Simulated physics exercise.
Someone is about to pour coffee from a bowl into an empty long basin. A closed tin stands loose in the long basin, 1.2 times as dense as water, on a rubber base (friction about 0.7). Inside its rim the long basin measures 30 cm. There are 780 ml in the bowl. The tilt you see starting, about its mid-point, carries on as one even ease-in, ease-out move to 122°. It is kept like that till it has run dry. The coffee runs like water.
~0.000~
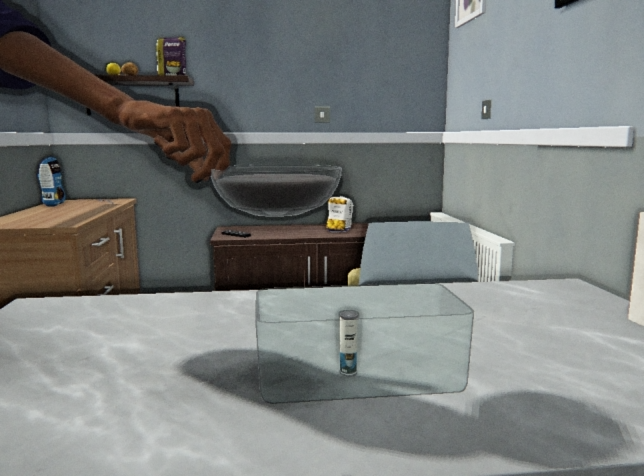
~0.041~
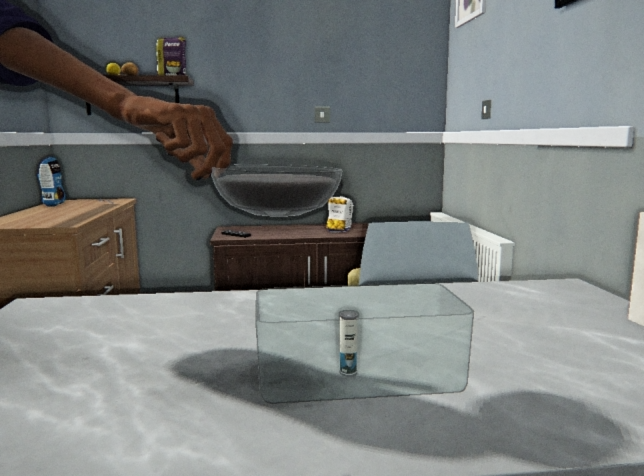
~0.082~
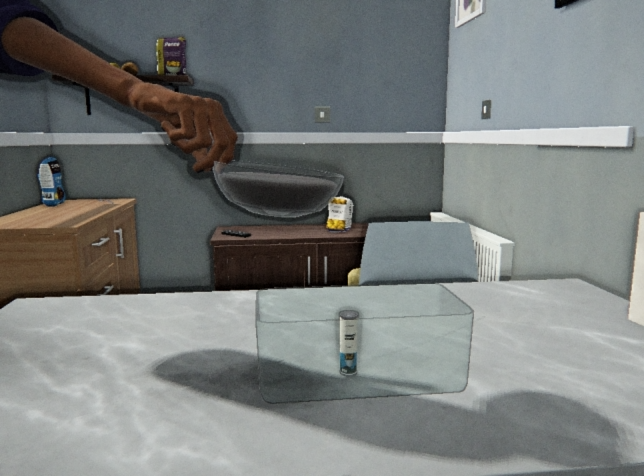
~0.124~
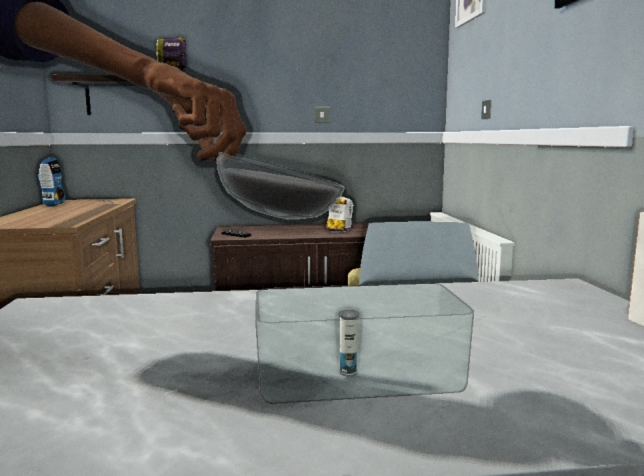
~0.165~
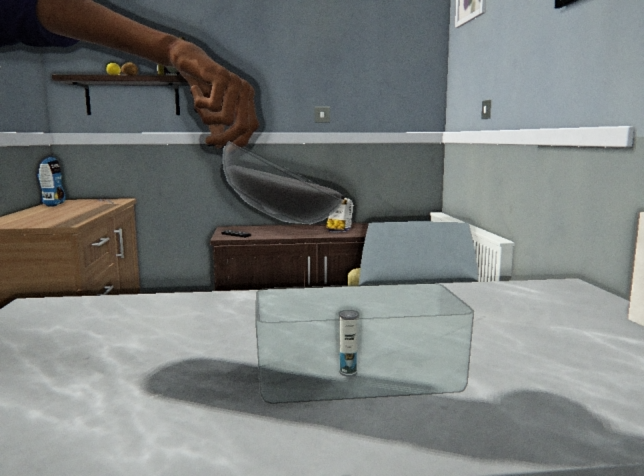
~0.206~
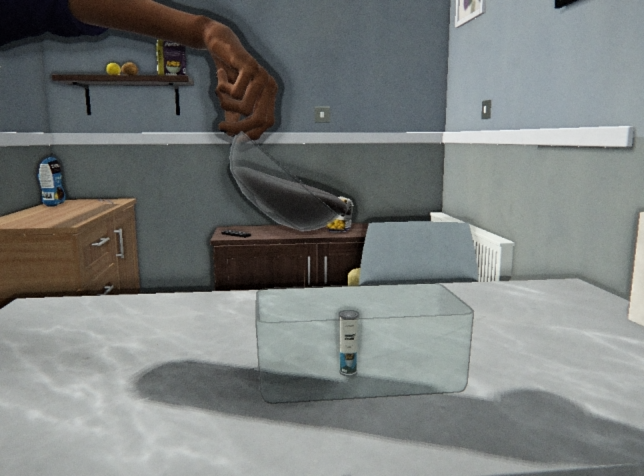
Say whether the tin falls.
The tin remains upright.
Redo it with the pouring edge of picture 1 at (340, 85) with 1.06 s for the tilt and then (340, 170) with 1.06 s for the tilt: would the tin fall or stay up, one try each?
First it falls; then it goes over.
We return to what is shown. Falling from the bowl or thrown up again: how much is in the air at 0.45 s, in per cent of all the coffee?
Near 16 in a hundred.
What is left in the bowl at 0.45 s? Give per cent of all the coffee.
Some 0 per cent.
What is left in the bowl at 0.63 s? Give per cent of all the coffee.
Some 0 per cent.
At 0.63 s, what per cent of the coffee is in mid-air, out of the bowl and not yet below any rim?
About 18 per cent.
After 0.45 s the tilt is 117° and 0 per cent is still to pour; the tin stands where it began.
After 0.63 s the tilt is 122° and 0 per cent is still to pour; the tin stands where it began.
After 0.82 s the tilt is 122° and 0 per cent is still to pour; the tin stands where it began.
After 1.02 s the tilt is 122° and 0 per cent is still to pour; the tin stands where it began.
In the end the tin stands where it began.
